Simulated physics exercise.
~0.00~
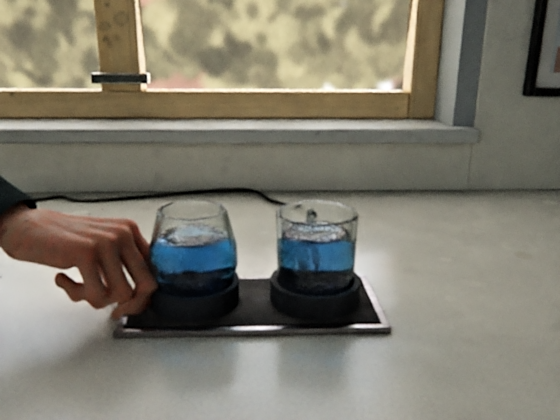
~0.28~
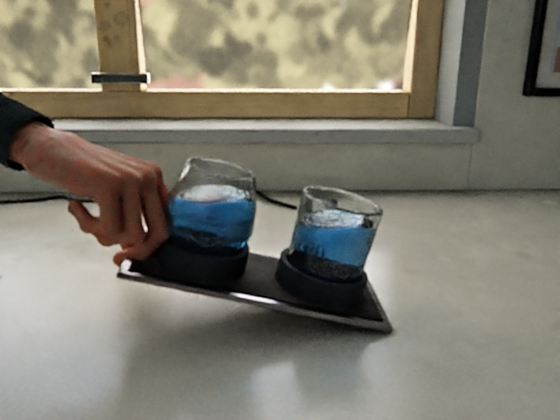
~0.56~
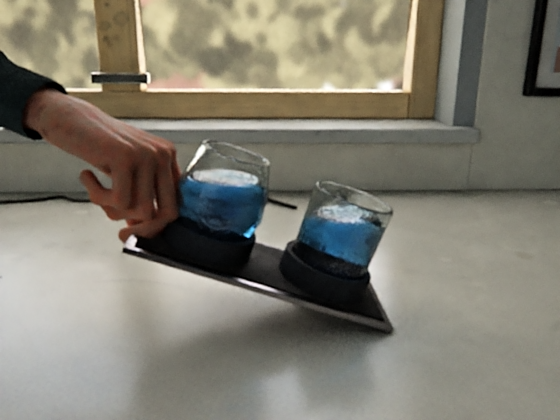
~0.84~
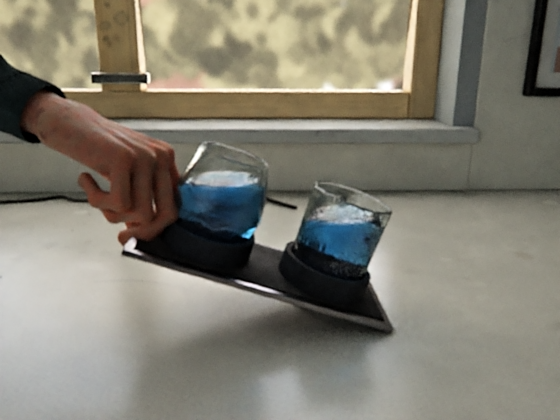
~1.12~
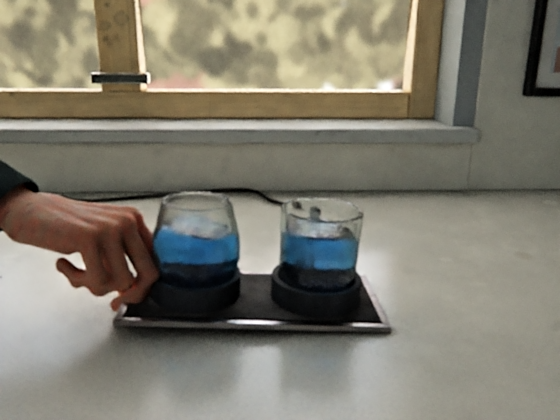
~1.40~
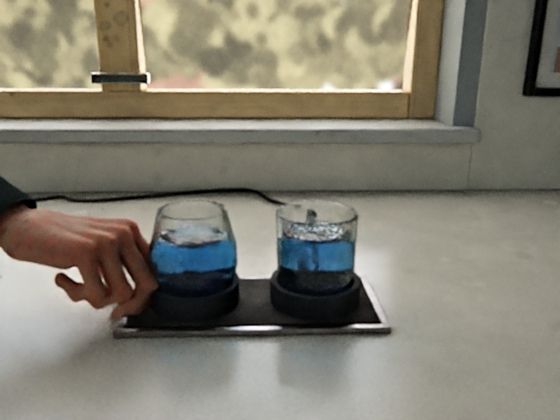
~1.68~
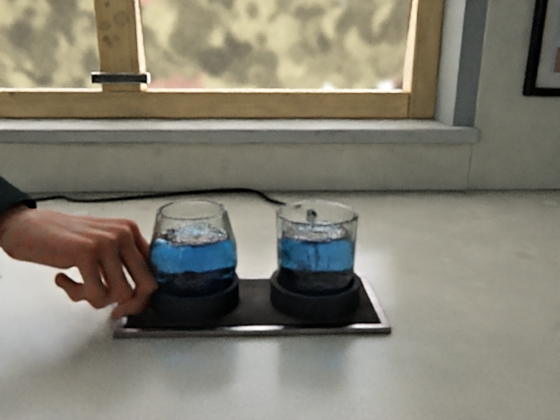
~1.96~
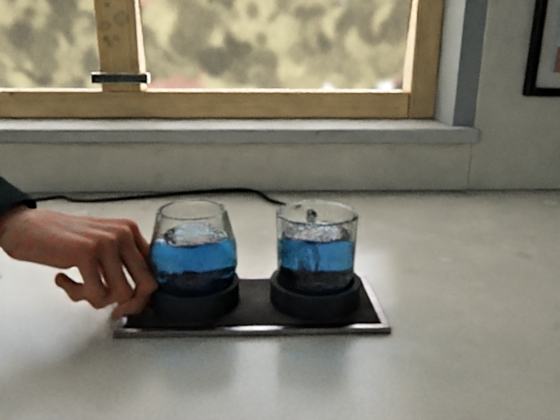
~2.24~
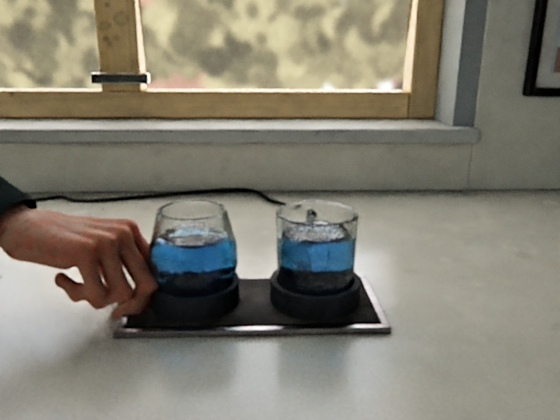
On a pale counter by a window, a hand tilting a tray of two blue-water glasses, then lowering it level, glasses upright.
